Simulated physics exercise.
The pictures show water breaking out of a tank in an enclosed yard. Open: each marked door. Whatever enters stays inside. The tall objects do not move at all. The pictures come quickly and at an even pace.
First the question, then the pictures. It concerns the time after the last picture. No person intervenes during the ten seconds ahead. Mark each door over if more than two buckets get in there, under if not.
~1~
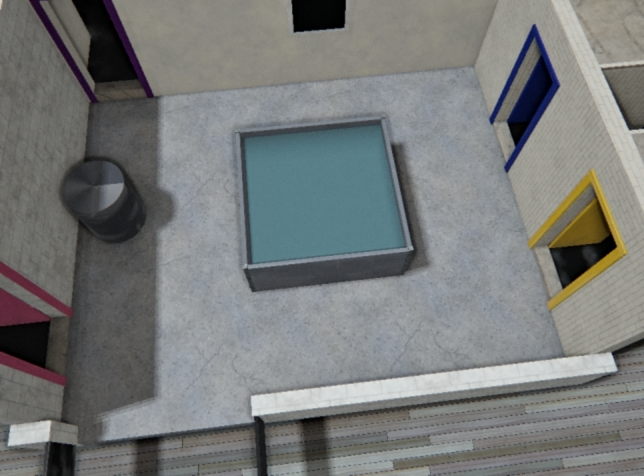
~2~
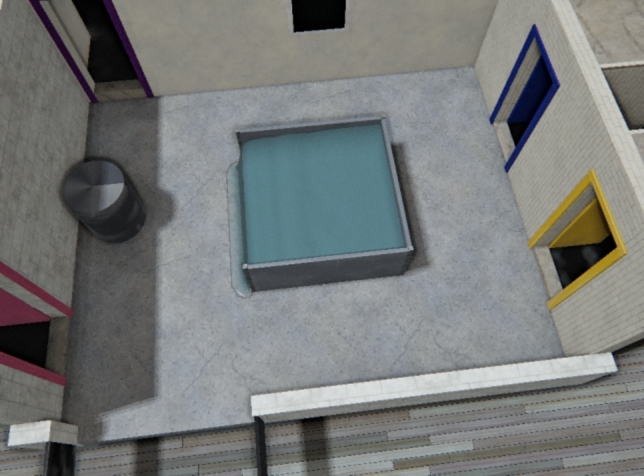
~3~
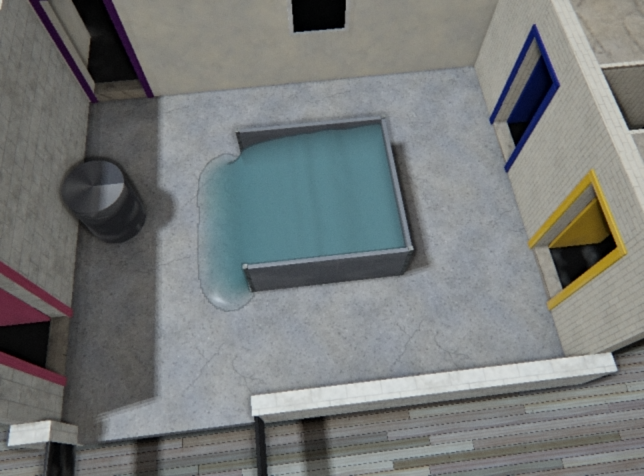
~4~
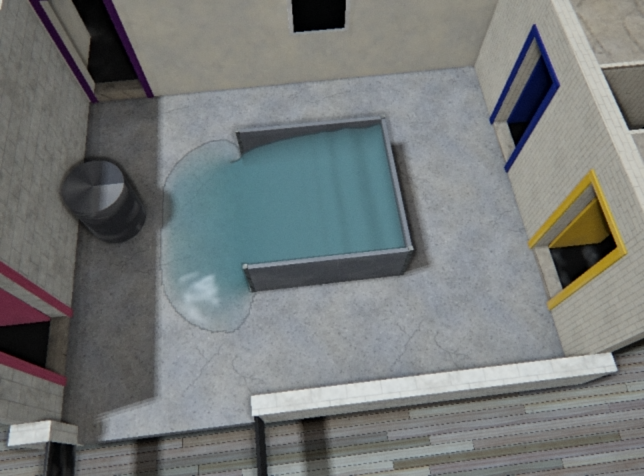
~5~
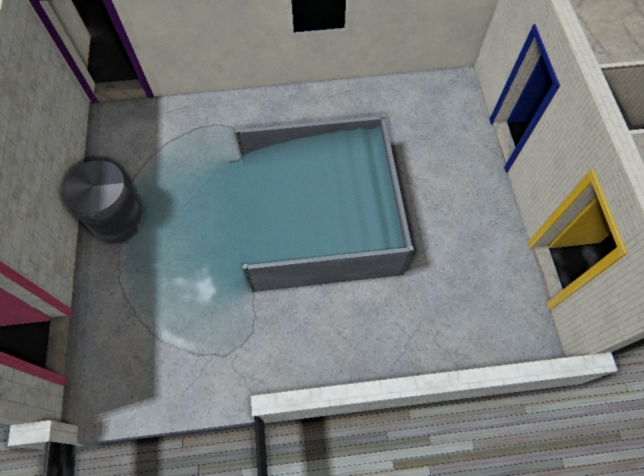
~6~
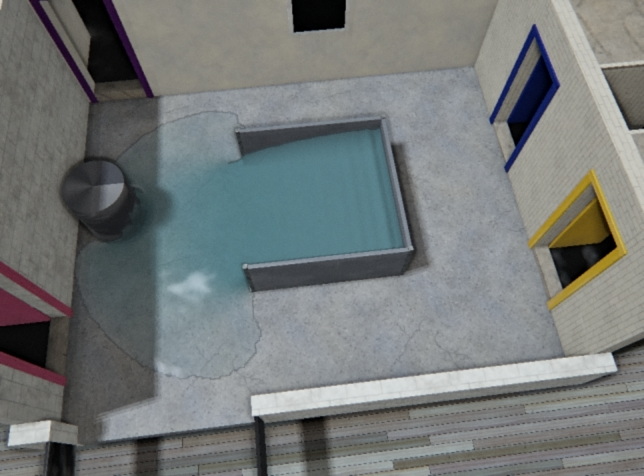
Pink door - over; yellow door - under; blue door - over; purple door - over.
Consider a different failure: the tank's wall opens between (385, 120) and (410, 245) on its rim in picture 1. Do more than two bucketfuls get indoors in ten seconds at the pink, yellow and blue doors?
The pink door exceeds the limit, the yellow door exceeds the limit and the blue door exceeds the limit.
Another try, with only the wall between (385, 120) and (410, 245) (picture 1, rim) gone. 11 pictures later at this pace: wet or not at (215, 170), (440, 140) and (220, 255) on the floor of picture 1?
Log: Point 1 unreached; point 2 inundated; point 3 unreached.
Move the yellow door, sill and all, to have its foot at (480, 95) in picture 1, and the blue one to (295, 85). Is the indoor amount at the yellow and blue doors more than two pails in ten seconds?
Well, the yellow one runs over, and as for the blue one, it stays within bounds.
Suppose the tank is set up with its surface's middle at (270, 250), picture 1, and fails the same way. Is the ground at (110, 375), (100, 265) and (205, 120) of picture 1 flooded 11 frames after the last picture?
Soaked, soaked, soaked.
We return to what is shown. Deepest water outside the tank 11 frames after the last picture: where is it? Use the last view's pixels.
I'd point to (61, 427).
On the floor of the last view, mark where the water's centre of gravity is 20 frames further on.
Somewhere near (186, 218).
A moment on, water covers 40 % of the floor; the pink door over two buckets in, the yellow door not reached, the blue door not reached, the purple door wet at the sill, nothing in.
Next, water covers 40 % of the floor; the pink door far over two buckets in, the yellow door not reached, the blue door not reached, the purple door over two buckets in.
Then, water covers 50 % of the floor; the pink door far over two buckets in, the yellow door not reached, the blue door not reached, the purple door far over two buckets in.
Later, water covers 70 % of the floor; the pink door far over two buckets in, the yellow door not reached, the blue door under two buckets in, the purple door far over two buckets in.
In the end, water covers 90 % of the floor; the pink door far over two buckets in, the yellow door wet at the sill, nothing in, the blue door over two buckets in, the purple door far over two buckets in.
